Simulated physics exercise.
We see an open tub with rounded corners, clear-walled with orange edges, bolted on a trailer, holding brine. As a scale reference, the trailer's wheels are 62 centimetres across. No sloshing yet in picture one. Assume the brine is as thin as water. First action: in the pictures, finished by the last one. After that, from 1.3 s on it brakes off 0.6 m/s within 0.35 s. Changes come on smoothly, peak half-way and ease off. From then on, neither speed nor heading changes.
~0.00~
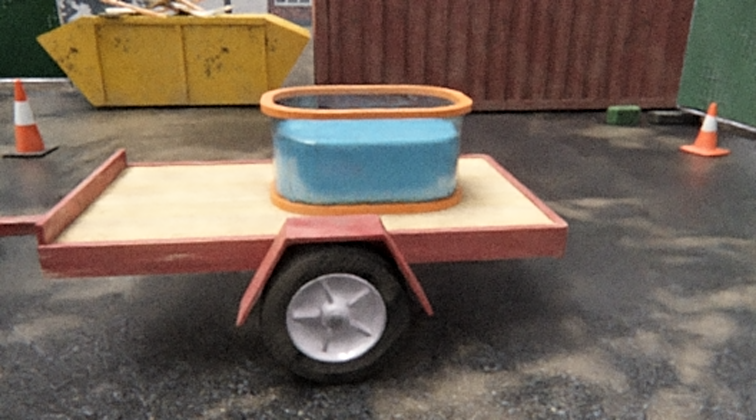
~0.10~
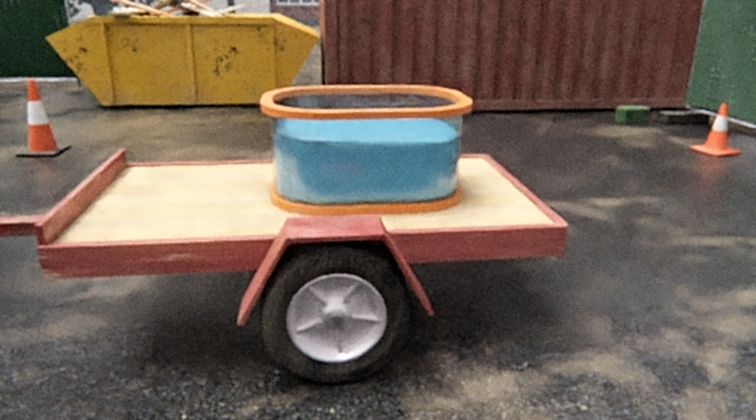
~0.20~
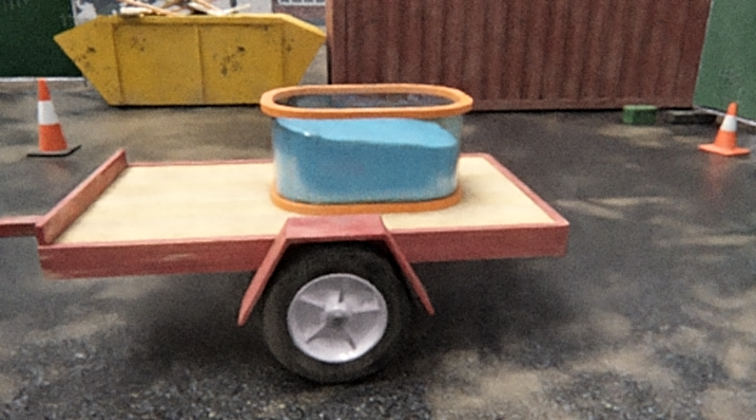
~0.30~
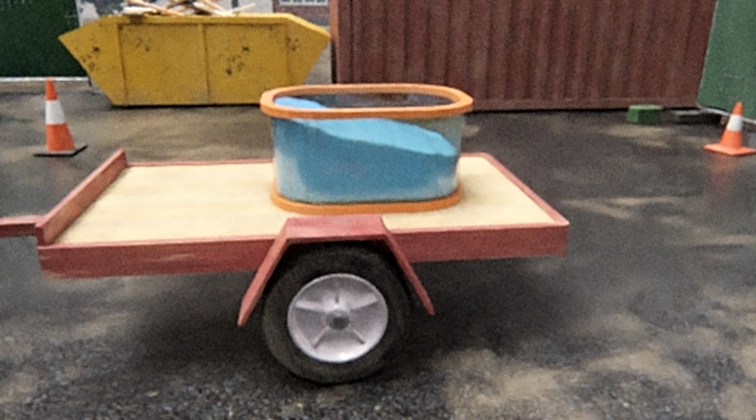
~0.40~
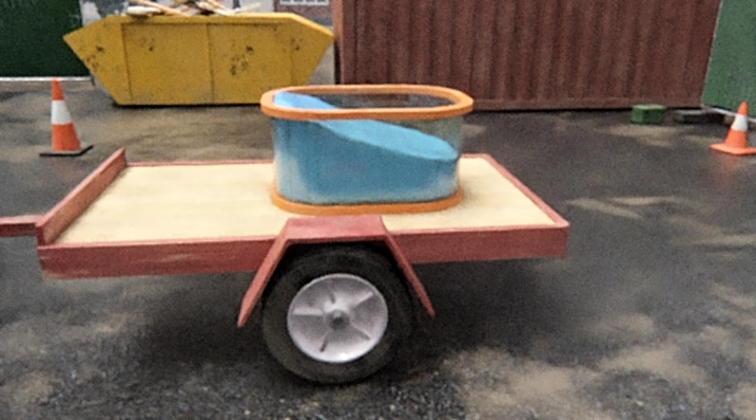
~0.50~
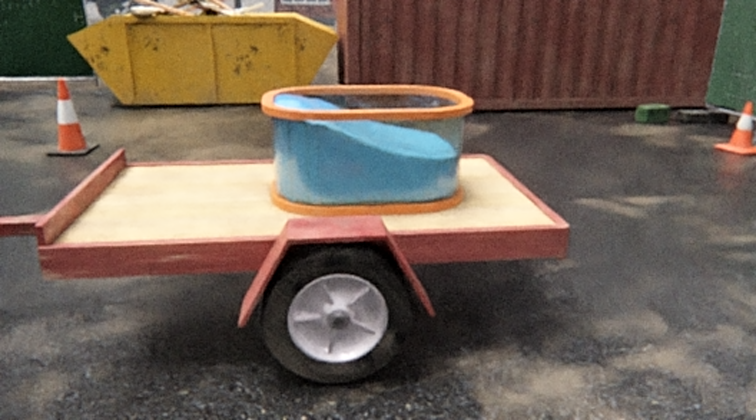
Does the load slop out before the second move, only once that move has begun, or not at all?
It slops out once that move has begun.
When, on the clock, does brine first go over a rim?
It happens at some 1.9 s.
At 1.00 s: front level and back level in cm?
Close to 22 cm at the front end and 44 cm at the back end.
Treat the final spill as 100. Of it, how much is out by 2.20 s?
Roughly 80 % of the total.
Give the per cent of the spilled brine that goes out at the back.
It comes to about 10 per cent of the spill.
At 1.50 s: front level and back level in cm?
Front: 46 cm; back: 20 cm.
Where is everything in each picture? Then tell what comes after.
In the first frame, the brine reaches (300, 136) at the front end; it reaches (439, 133) at the back end; no slope yet; the front is on the left, levels are read along the near wall; a wheel hub at (337, 324).
In the second frame, the brine reaches (300, 136) at the front end; it reaches (439, 133) at the back end; no slope yet.
In the third frame, the brine reaches (300, 126) at the front end; it reaches (439, 142) at the back end; it is heaped 8° towards the front.
In the fourth frame, the brine reaches (299, 113) at the front end; it reaches (438, 150) at the back end; it is heaped 16° towards the front.
In the fifth frame, the brine reaches (299, 106) at the front end; it reaches (439, 154) at the back end; it is heaped 20° towards the front.
In the sixth frame, the brine reaches (300, 109) at the front end; it reaches (439, 154) at the back end; it is heaped 19° towards the front; a wheel hub at (339, 325).
After 1.00 s it stands 44 cm high behind and 21 cm in front; all of it is still inside.
After 1.50 s it stands 20 cm high behind and 45 cm in front; all of it is still inside.
After 2.20 s it stands 45 cm high behind and 21 cm in front; 3 per cent has gone over the front.
After 4.64 s 4 per cent has gone over the front; the first of it left at about 1.90 s, and the second move began at 1.3 s.
